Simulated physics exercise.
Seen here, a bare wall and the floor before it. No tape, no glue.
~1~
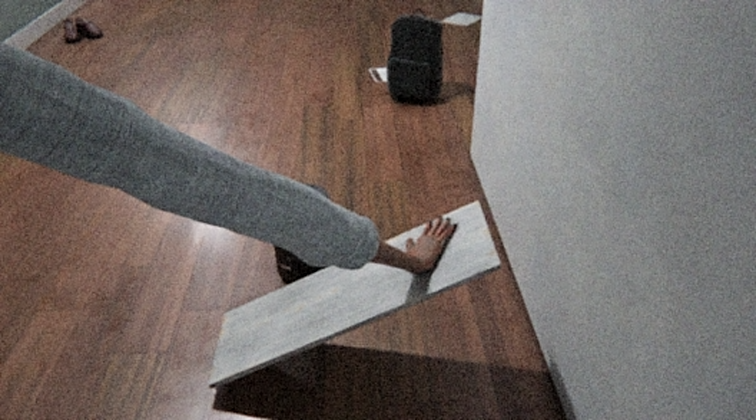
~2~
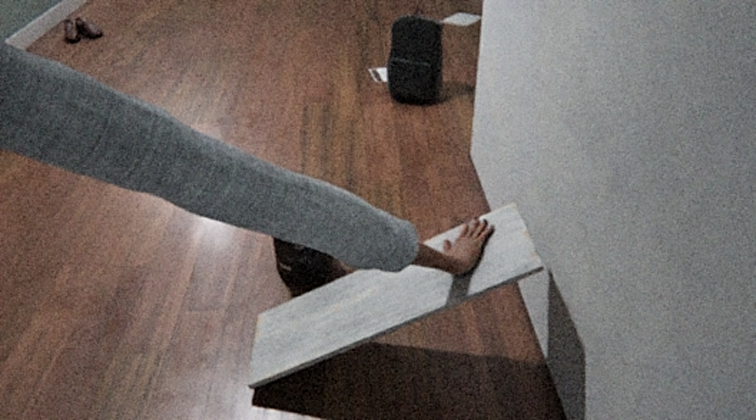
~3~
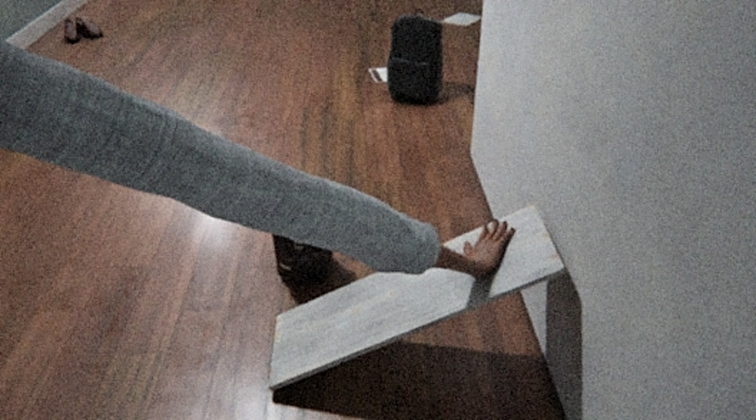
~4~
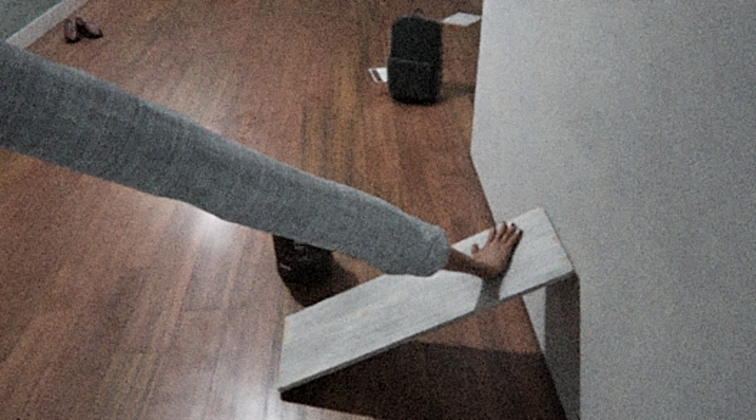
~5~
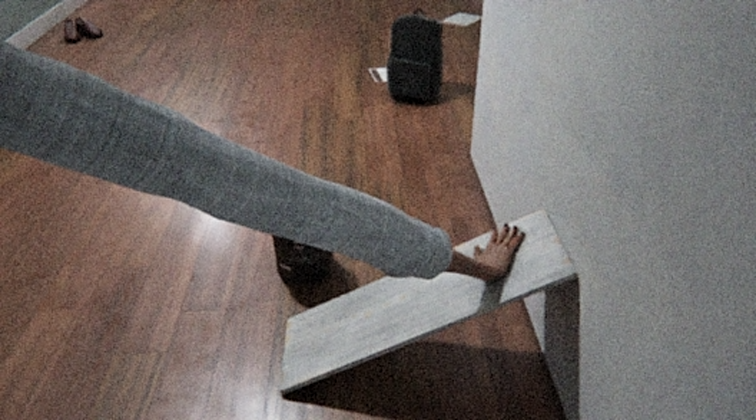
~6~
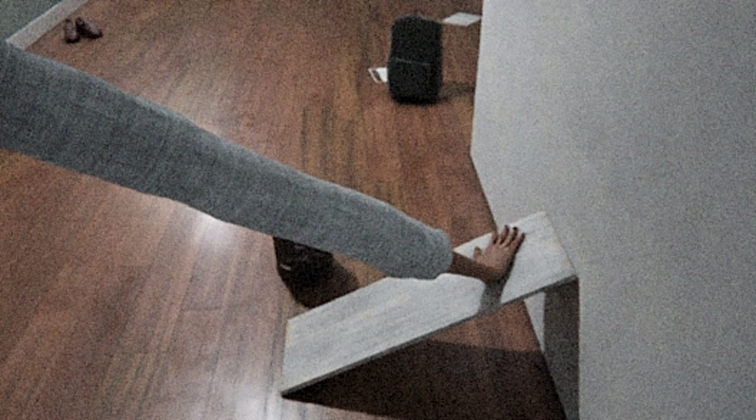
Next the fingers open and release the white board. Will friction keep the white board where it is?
It slides down.
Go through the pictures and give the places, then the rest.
On its way; white board (346, 294), in the first picture.
On its way; white board (384, 295), in the second picture.
On its way; white board (404, 297), in the third picture.
On its way; white board (413, 299), in the fourth picture.
Leant on the wall, still held; white board (415, 301), in the fifth picture.
Leant on the wall, still held; white board (415, 302), in the sixth picture.
Then, 0.30 s later than the last frame, white board leaning 13° more than when let go near (403, 325).
Then, 0.40 s later than the last frame, white board leaning 27° more than when let go near (398, 350).
When it is over, moved from the start, white board; black pail as before. End places, in pixels of the last picture, white board near (398, 351). The board slips out.
